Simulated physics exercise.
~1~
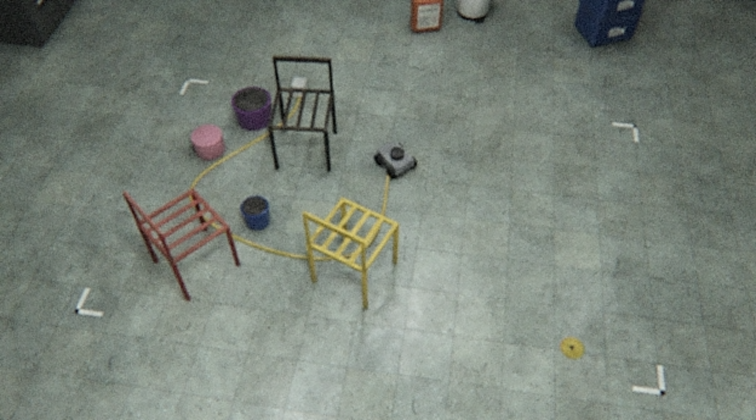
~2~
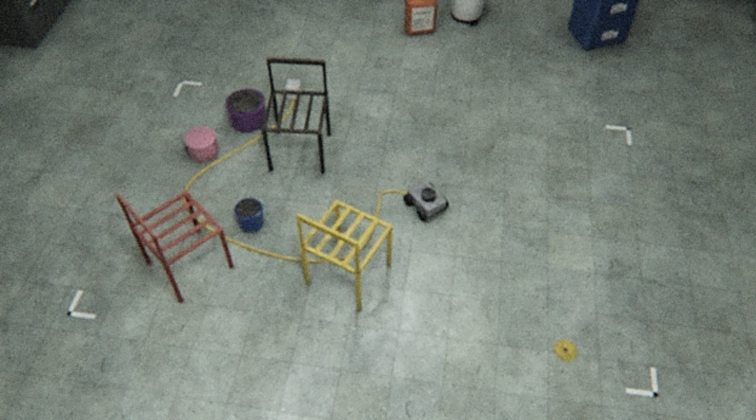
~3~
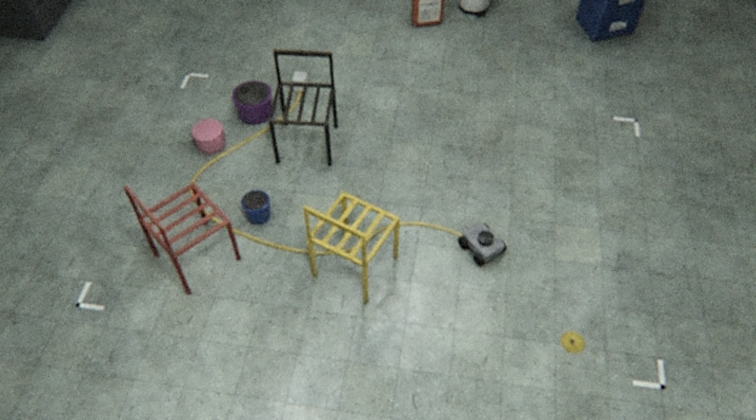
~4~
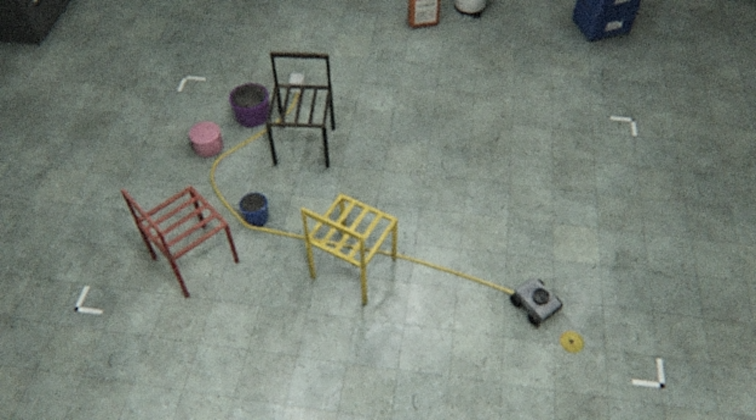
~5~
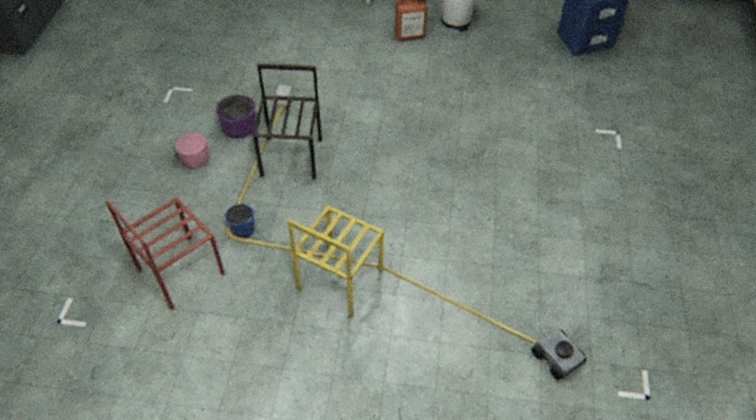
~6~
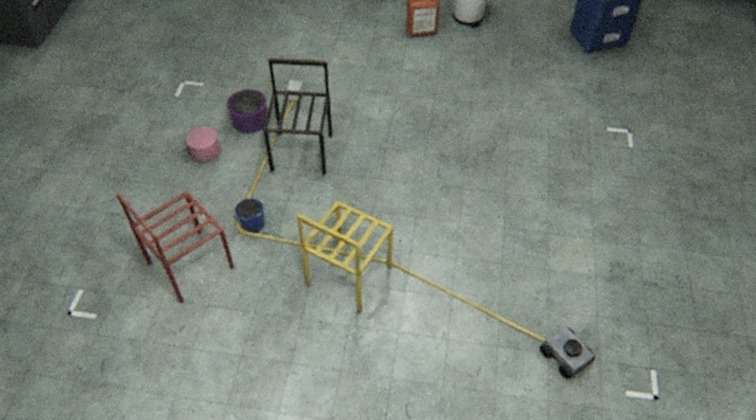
A small grey cart rolled down and right across the tiled floor, past the yellow chair, trailing a yellow cord that drew taut around the blue pot, and stopped on the yellow spot with the chairs, pots and tub unmoved.
